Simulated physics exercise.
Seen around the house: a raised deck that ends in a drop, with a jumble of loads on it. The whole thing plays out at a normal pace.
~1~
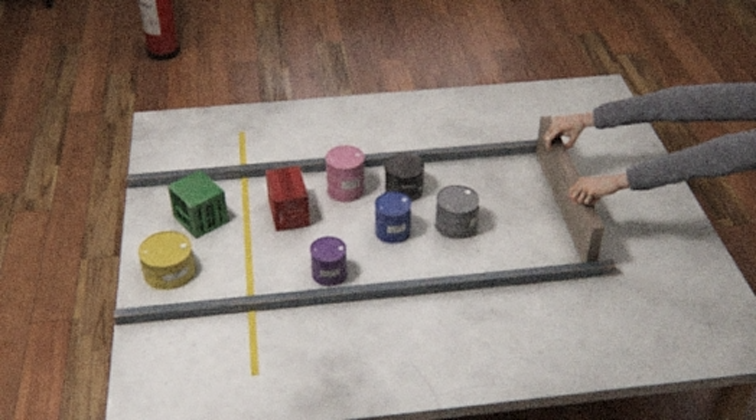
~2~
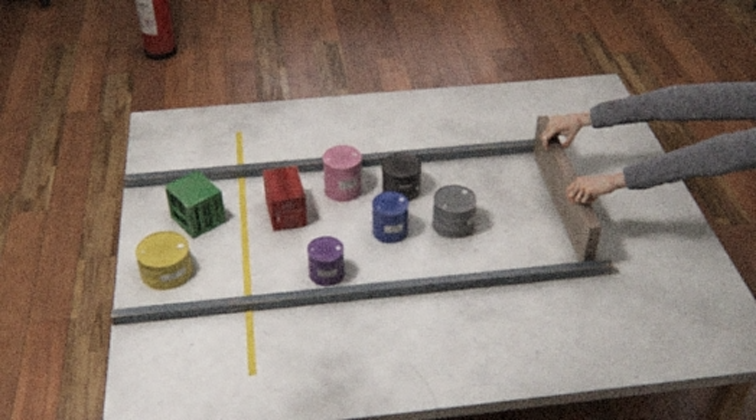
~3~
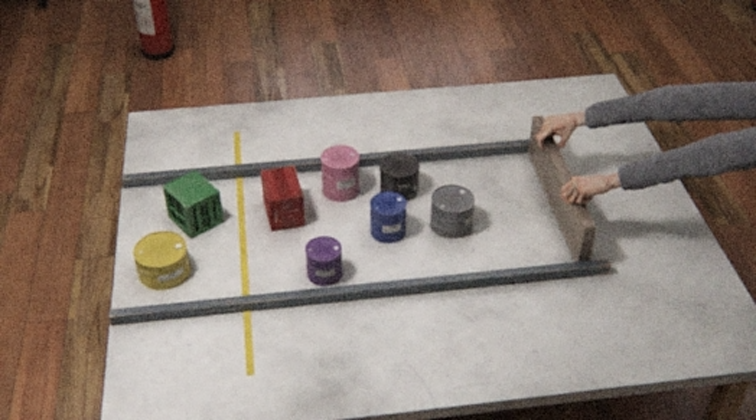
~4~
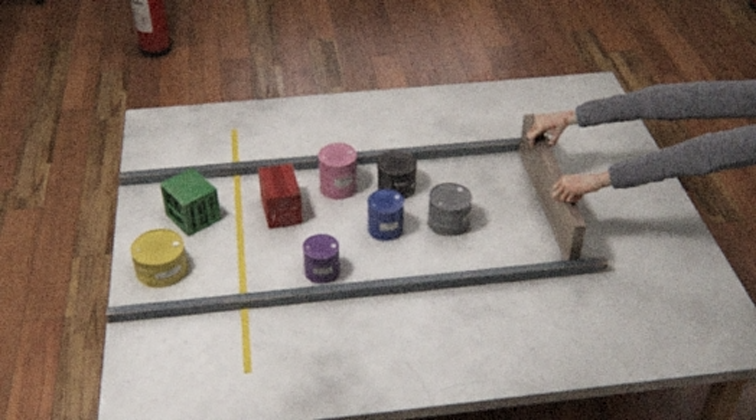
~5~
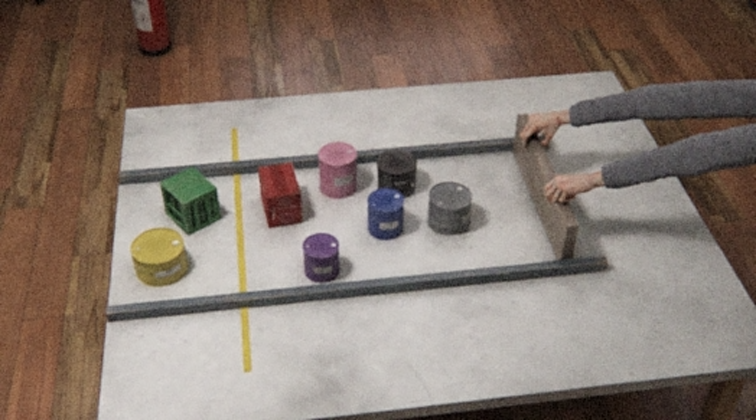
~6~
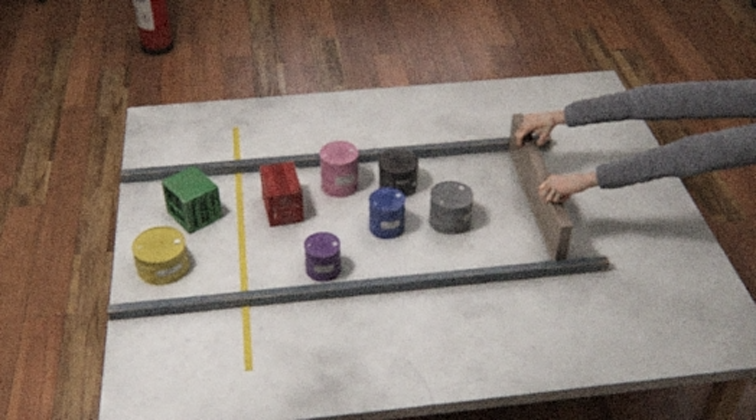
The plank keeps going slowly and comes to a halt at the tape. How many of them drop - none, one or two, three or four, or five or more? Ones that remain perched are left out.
It will most likely not knock any off.
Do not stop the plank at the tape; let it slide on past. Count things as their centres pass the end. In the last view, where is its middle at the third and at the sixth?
The first puts it near (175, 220), the next near (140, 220).
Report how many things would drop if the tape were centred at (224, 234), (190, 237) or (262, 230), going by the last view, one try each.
0, 2, 0.
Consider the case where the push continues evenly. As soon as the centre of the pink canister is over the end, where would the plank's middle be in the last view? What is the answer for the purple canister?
(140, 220) and (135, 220), more or less.
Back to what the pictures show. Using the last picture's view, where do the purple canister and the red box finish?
First object: (225, 266); second object: (187, 208).
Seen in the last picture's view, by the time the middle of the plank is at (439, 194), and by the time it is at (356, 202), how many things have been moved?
First 2 and then 5.
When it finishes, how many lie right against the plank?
Number in contact with it: 3.
Early on, none off yet; yellow canister at rest near (161, 256); green crate at rest near (192, 200); red box at rest near (282, 194).
A while later, none off yet; yellow canister at rest near (161, 256); green crate at rest near (192, 200); red box moving near (279, 194).
Further along, none off yet; yellow canister at rest near (161, 256); green crate moving near (190, 201); red box travelled about its own width near (245, 200).
Finally, the number that fall off is zero.
